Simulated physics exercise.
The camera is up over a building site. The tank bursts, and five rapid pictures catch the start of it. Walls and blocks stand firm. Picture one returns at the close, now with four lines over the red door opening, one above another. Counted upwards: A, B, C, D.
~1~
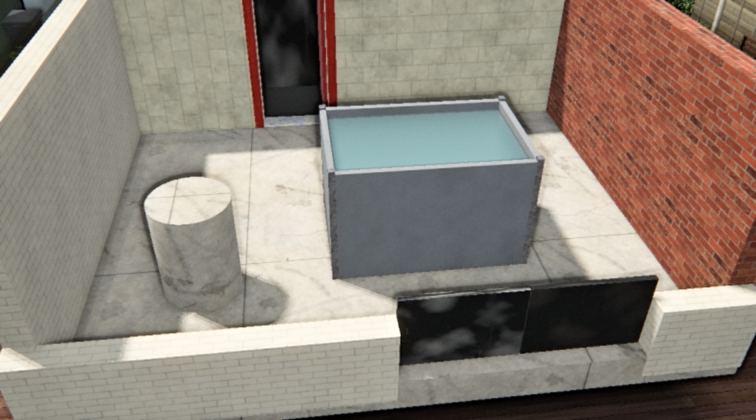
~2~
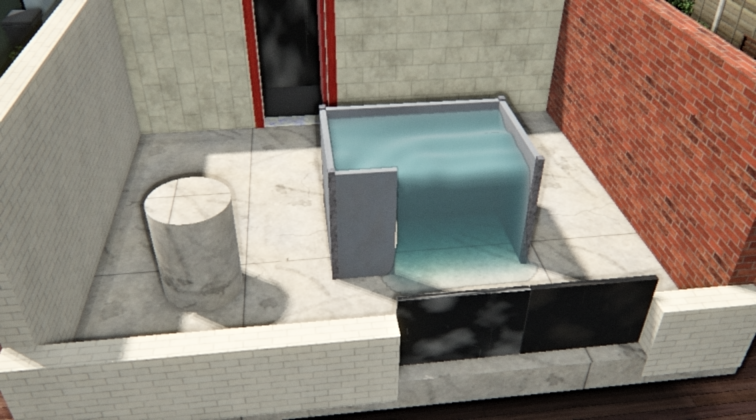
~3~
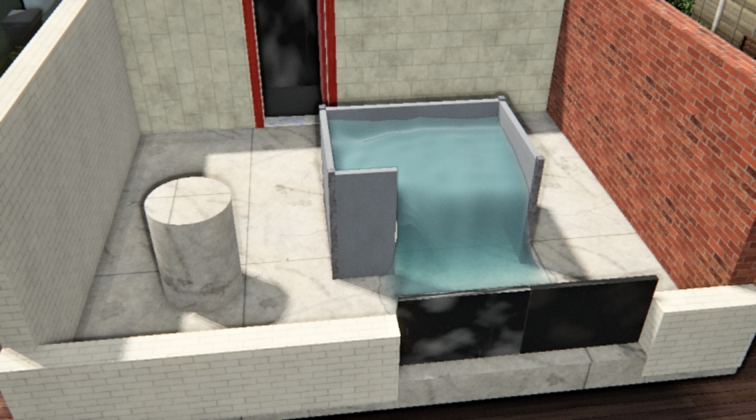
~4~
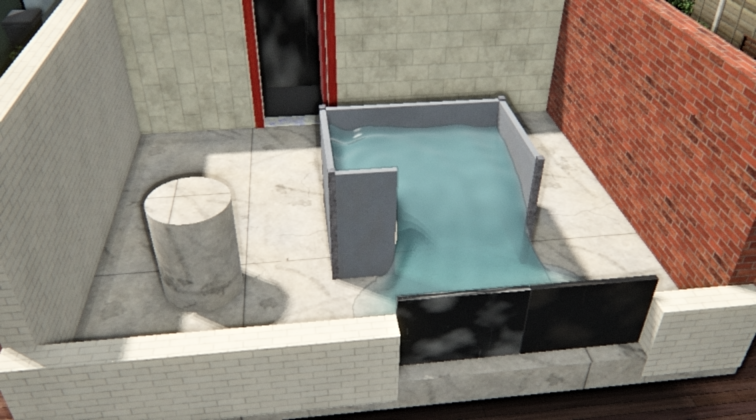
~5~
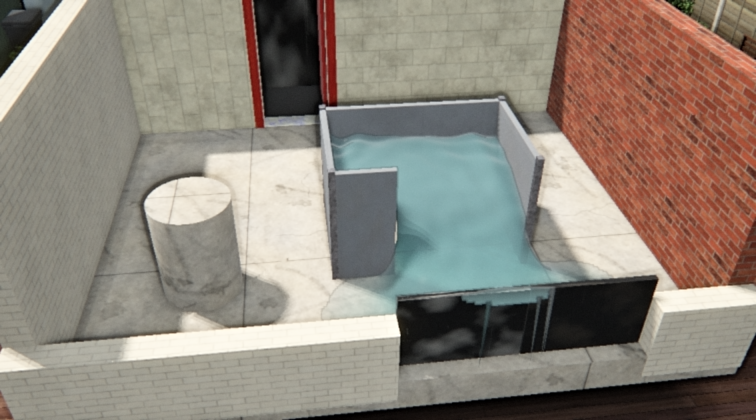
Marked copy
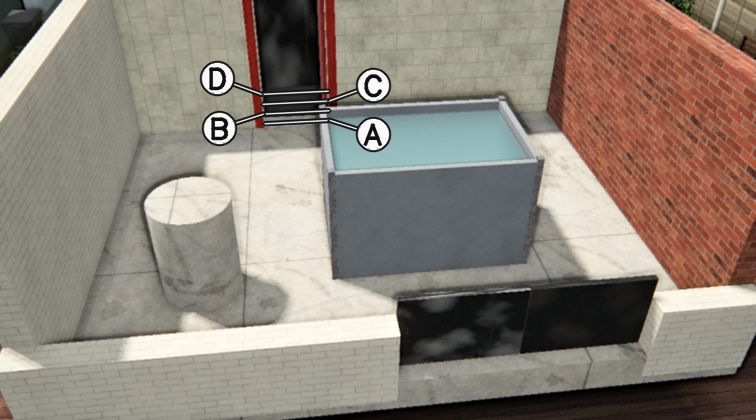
A building site with a pale stone floor, walled in by white brick at left and red brick at right, is seen from above by a still camera. A grey tank of blue-green water sits right of centre, near a red-framed doorway, with a pale cylinder at left and black panels in front. Part of the tank's front opens, and water pours forward, spreads against the panels and spills over them.
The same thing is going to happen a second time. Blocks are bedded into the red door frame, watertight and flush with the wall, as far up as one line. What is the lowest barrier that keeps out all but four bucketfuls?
Mark B.
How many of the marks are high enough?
Three.
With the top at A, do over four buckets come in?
Yes, that goes wrong.
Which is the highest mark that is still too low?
That would be A.
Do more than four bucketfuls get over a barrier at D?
No.
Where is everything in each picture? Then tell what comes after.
Water in the tank at rest, its middle at (424, 140); foot of the red doorway at (297, 125); shut gate at (527, 299).
Water covers 2 % of the ground and shows as far out as (529, 267).
Water covers 5 % of the ground and shows as far out as (524, 258).
Water covers 10 % of the ground and shows as far out as (378, 292).
Water covers 14 % of the ground and shows as far out as (353, 291).
On the marked copy, A at (297, 122); B at (296, 112); C at (296, 102); D at (295, 92); from the bottom up A, B, C, D.
For mark A, about 14 bucketfuls get in.
For mark B, a splash gets over, under a bucket.
For mark C, nothing gets over.
For mark D, nothing gets over.
